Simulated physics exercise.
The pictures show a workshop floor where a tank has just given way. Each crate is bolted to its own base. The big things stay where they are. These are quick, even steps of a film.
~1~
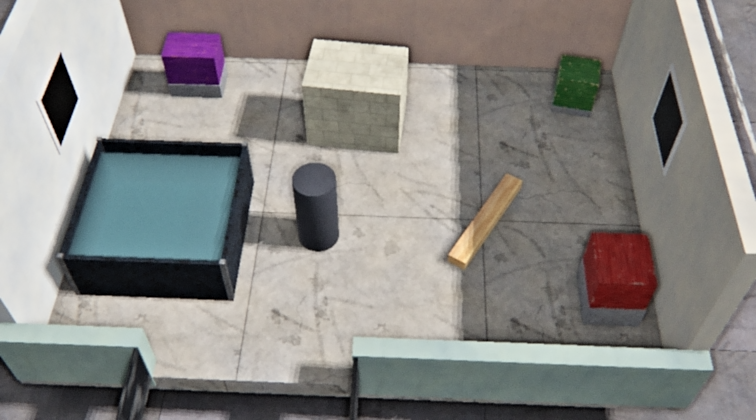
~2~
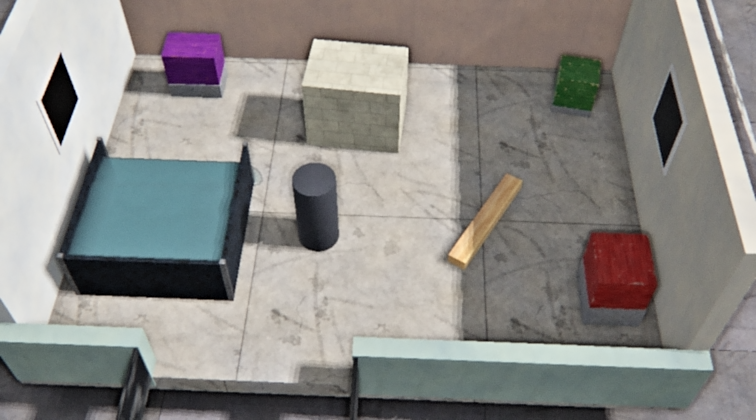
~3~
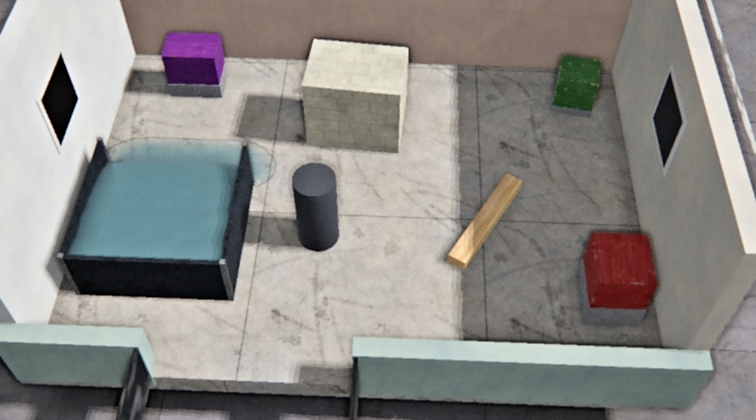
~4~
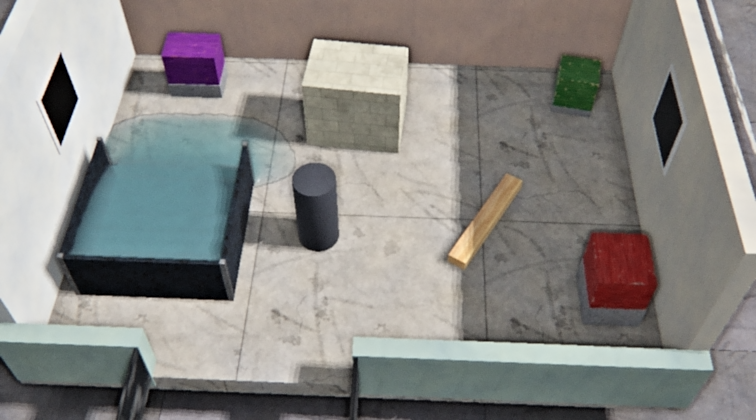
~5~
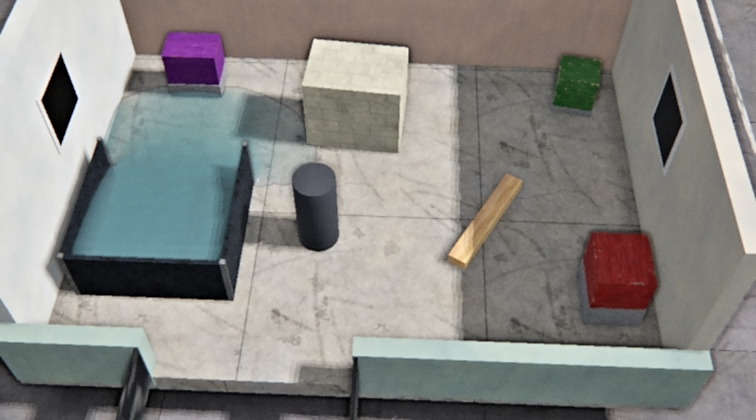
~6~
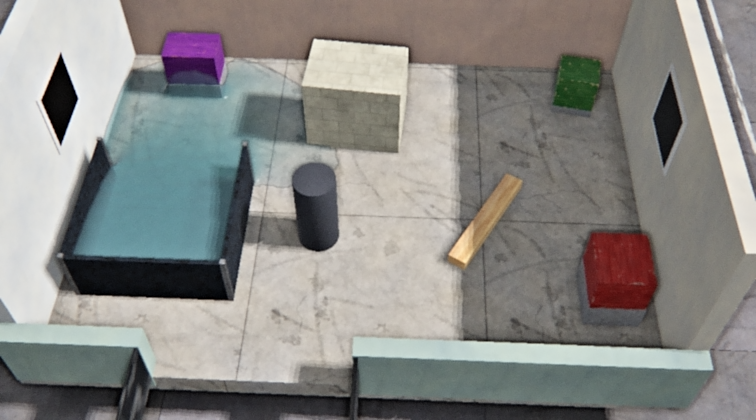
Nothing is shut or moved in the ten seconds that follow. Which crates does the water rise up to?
One by one: The purple crate gets wet; the green crate gets wet; the red crate stays dry.
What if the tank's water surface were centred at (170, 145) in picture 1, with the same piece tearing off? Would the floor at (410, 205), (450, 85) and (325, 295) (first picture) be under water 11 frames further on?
One after the other: Not flooded, flooded, clear.
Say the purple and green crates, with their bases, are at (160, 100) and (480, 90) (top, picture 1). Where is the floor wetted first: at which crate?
That is the purple one.
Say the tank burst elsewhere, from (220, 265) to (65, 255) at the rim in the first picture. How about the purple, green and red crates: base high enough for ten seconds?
One by one: Purple crate remains dry, green crate is spared, red crate is safe.
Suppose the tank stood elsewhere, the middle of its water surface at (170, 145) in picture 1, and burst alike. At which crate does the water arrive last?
I say the crate marked red.
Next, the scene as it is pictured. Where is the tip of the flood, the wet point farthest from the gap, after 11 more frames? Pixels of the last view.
I would point to (497, 73).
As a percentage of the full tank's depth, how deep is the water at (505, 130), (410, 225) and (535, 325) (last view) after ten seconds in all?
In turn 8, 6 and 10 in a hundred.
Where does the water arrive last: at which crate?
I say the crate marked red.
A moment on, water covers 20 % of the floor; the purple crate water round its plinth, the green crate not reached, the red crate not reached.
Next, water covers 30 % of the floor; the purple crate water round its plinth, the green crate not reached, the red crate not reached.
Then, water covers 50 % of the floor; the purple crate water round its plinth, the green crate water round its plinth, the red crate not reached.
Later, water covers 80 % of the floor; the purple crate water round its plinth, the green crate water round its plinth, the red crate water round its plinth.
In the end, water covers 95 % of the floor; the purple crate was topped, the green crate was topped, the red crate stayed above the water.
